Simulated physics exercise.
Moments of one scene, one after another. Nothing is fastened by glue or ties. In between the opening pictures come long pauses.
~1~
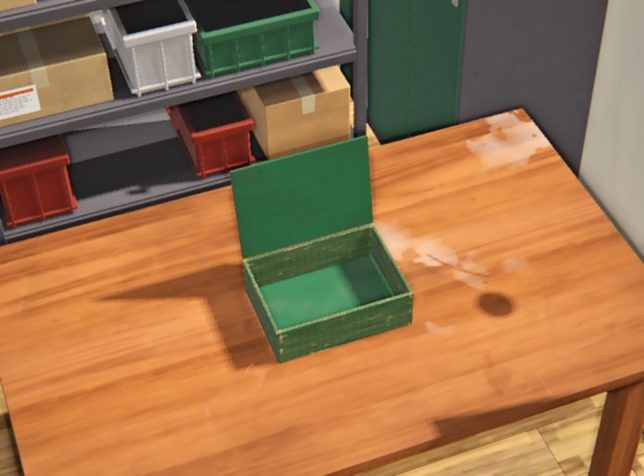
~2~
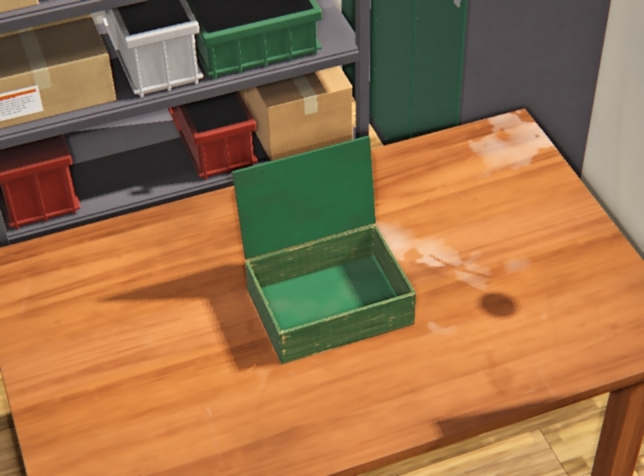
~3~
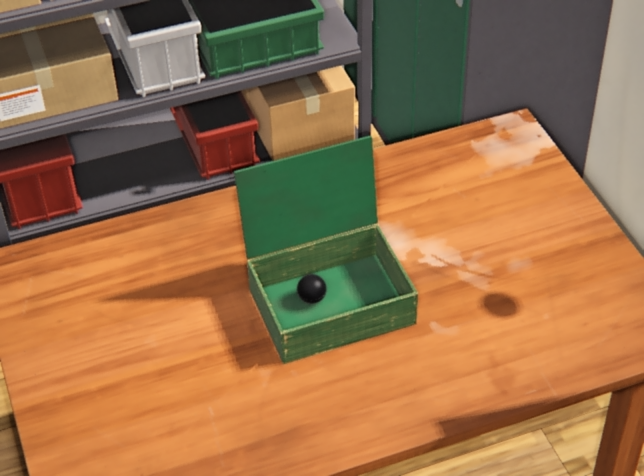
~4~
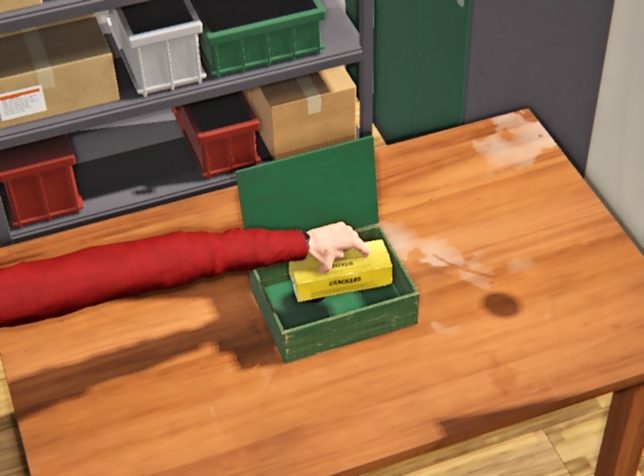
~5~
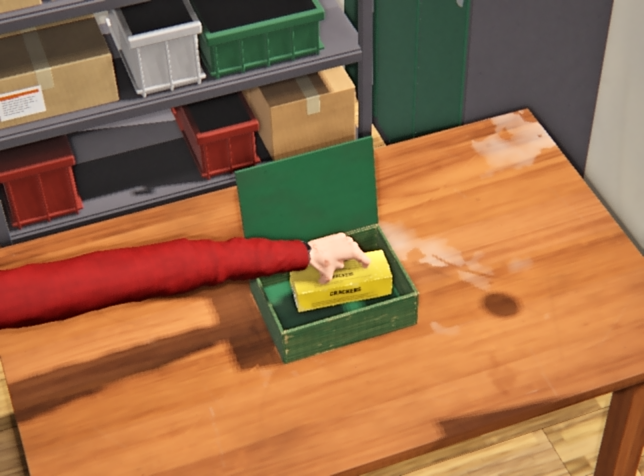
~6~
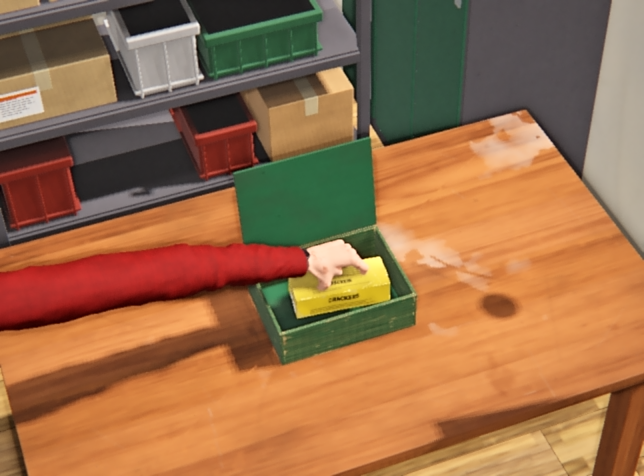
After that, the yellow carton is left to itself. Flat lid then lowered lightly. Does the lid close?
So the lid is down at the end.
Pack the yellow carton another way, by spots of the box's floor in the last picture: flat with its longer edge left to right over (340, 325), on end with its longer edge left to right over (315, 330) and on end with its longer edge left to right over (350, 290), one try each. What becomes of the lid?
Well, the first try leaves the lid lying shut, the second leaves it standing open, and the third leaves it standing open.
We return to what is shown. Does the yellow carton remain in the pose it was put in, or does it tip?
As it turns out, the yellow carton keeps its original angle.
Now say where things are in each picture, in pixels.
In the first picture, the last thing is not in view yet.
In the second picture, the last thing is not in view yet.
In the third picture, the last thing is not in view yet; black ball (312, 289).
The fourth picture shows on its way; yellow carton (340, 271).
The fifth picture shows on its way; yellow carton (341, 281).
The sixth picture shows put in, still held; yellow carton (339, 287).
Then, 0.80 s after the last picture, lid starting down; yellow carton slid a little near (336, 313); black ball rolled a little.
Then, 1.60 s after the last picture, lid 64° above the rim; yellow carton slid a little near (336, 313); black ball rolled a little.
Then, 1.90 s after the last picture, lid 18° above the rim; yellow carton slid a little near (336, 313); black ball rolled a little.
At rest, lid shut; moved from the start, yellow carton; black ball in place. Seen from the same camera at the end, yellow carton near (336, 313).
